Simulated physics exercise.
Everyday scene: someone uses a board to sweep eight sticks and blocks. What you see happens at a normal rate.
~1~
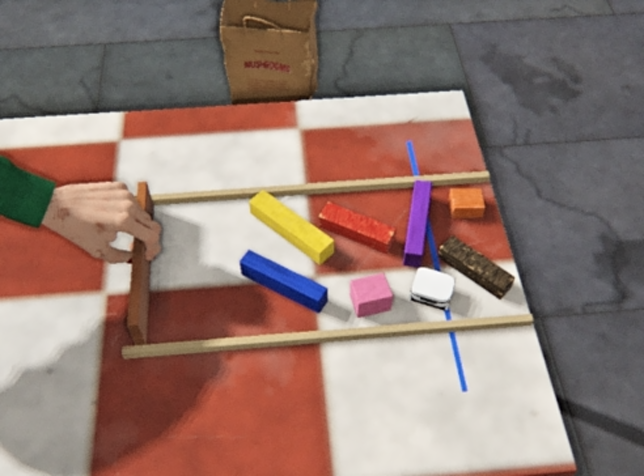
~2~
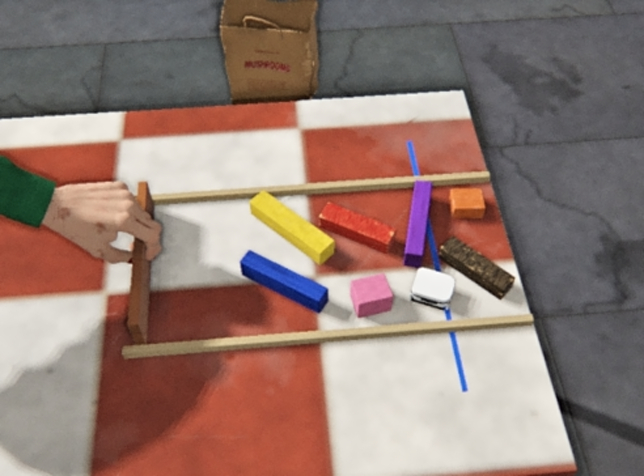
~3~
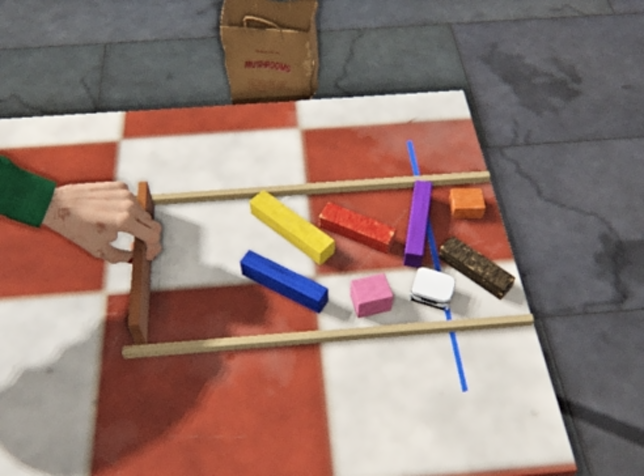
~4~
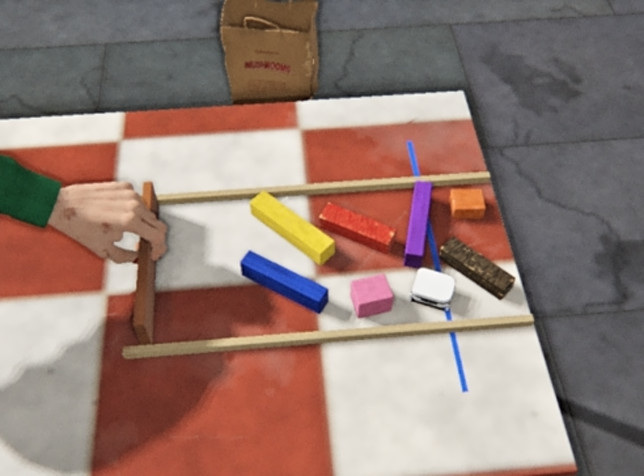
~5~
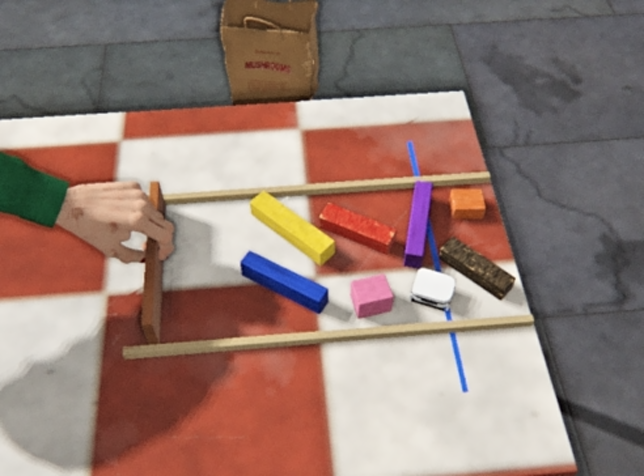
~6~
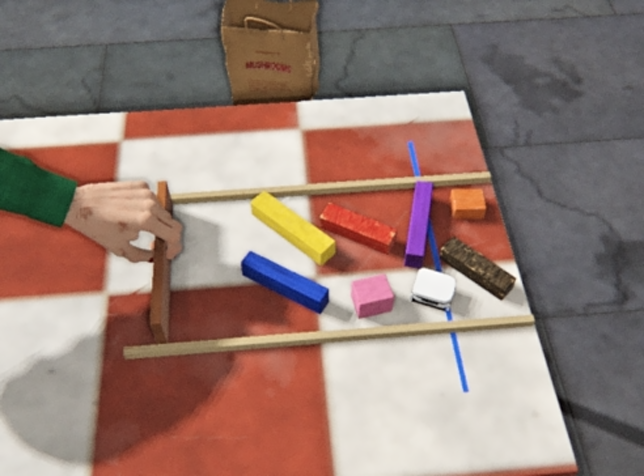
On a table with a red and white checked top above grey paving, seen from above at a slant, a cardboard bag stands behind. Between two pale wooden rails lie yellow, blue, red, pink, purple, white, orange and dark speckled pieces, several near a blue strip at right. A green-sleeved hand holds a brown board still, then slides it slightly right, touching no pieces, while the view stays fixed.
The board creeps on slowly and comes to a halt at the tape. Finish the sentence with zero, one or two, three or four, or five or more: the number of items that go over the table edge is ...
The number of items that go over the table edge is one or two.
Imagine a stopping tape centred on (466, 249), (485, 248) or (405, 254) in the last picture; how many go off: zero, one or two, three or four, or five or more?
3 or 4; more than four; zero.
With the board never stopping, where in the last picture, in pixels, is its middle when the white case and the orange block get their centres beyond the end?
Its middle is about (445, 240) and about (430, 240).
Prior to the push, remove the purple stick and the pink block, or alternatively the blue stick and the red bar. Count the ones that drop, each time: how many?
Count of fallen: 0 / 0.
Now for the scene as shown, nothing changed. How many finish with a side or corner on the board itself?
It is in contact with 2.
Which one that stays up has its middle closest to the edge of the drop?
Going by centres, it is the white case.
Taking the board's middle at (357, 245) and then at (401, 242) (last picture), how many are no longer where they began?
Counts: 6 / 8.
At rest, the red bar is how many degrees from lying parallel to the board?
Close to 15°.
A little later, none off yet; orange block at rest near (468, 204); black bar at rest near (477, 268); white case at rest near (433, 290).
Next, none off yet; orange block moving near (471, 202); black bar shifted a little near (502, 266); white case shifted about its own width near (475, 282).
When it is over, the number that fall off is one or two; down, black bar and orange block.
